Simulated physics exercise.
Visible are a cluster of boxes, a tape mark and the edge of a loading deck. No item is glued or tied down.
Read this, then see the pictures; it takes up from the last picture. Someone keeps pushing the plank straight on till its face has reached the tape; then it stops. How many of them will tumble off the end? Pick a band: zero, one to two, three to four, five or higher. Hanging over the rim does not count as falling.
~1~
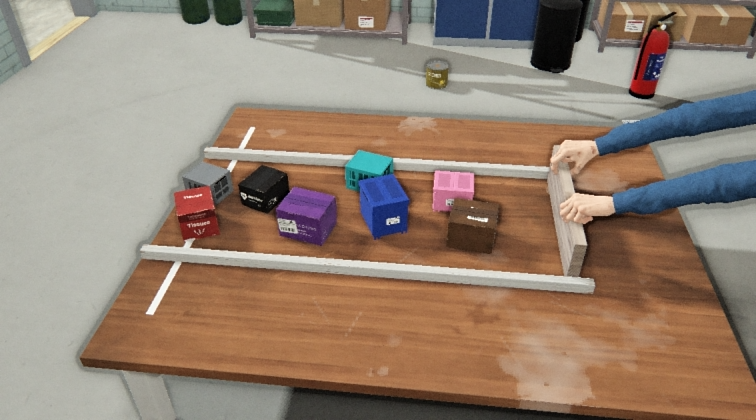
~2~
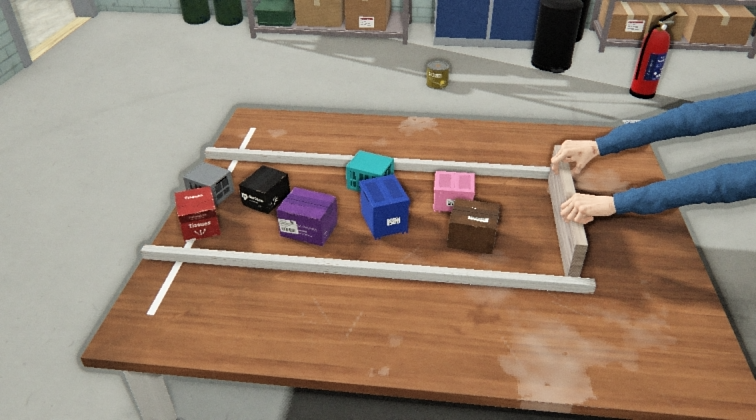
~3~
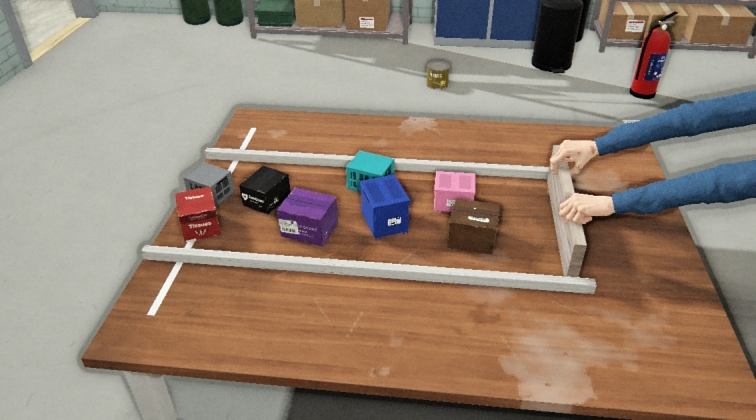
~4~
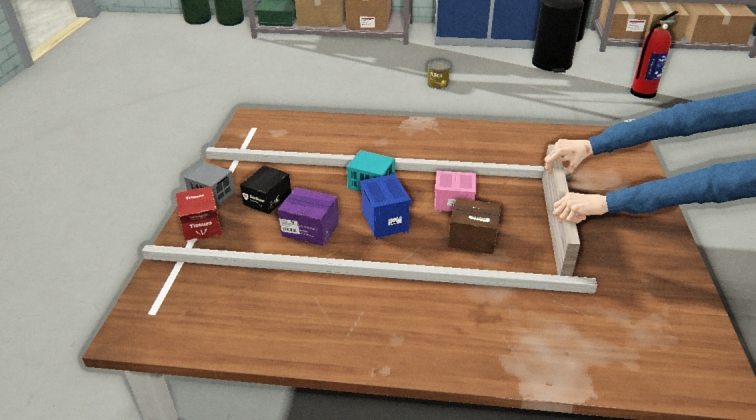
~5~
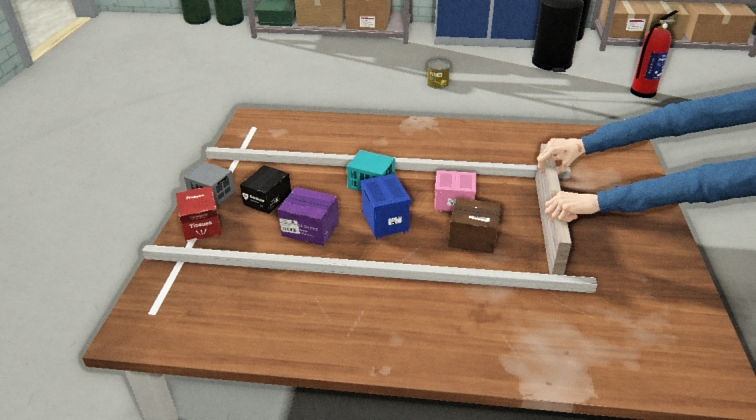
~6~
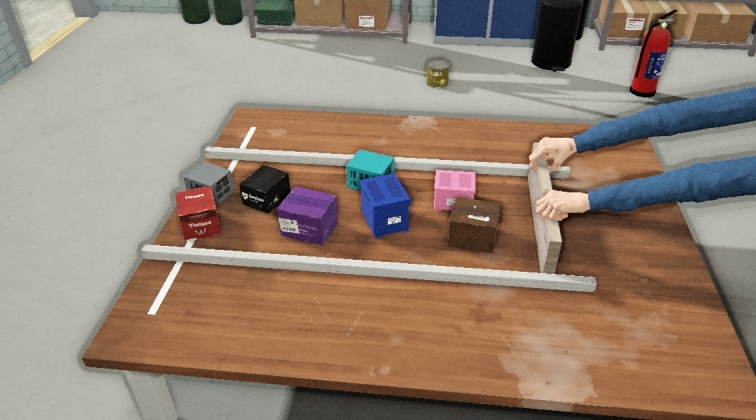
Band: Five or higher.
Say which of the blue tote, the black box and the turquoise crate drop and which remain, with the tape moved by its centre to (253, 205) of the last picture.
The blue tote stays put. The black box ends up down. The turquoise crate stays put.
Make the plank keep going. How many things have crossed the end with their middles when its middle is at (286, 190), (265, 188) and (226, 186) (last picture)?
That makes 1, 3, 6.
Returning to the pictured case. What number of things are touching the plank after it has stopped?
Contact count: 2.
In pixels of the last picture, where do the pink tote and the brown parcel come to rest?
(200, 178) and (179, 208).
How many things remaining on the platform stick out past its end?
The count is 2.
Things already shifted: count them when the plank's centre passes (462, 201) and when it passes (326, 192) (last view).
Tally: 2; 8.
Soon after, none off yet; grey crate at rest near (209, 184); red box at rest near (198, 213); black box at rest near (266, 189).
After that, none off yet; grey crate at rest near (209, 184); red box at rest near (198, 213); black box moving near (262, 188).
And then, one off so far; grey crate on its way down near (157, 220); red box displaced about its own width near (155, 222); black box displaced well along near (188, 184).
In the end, the number that fall off is five or more; gone, blue tote, turquoise crate, purple parcel, black box, red box and grey crate.
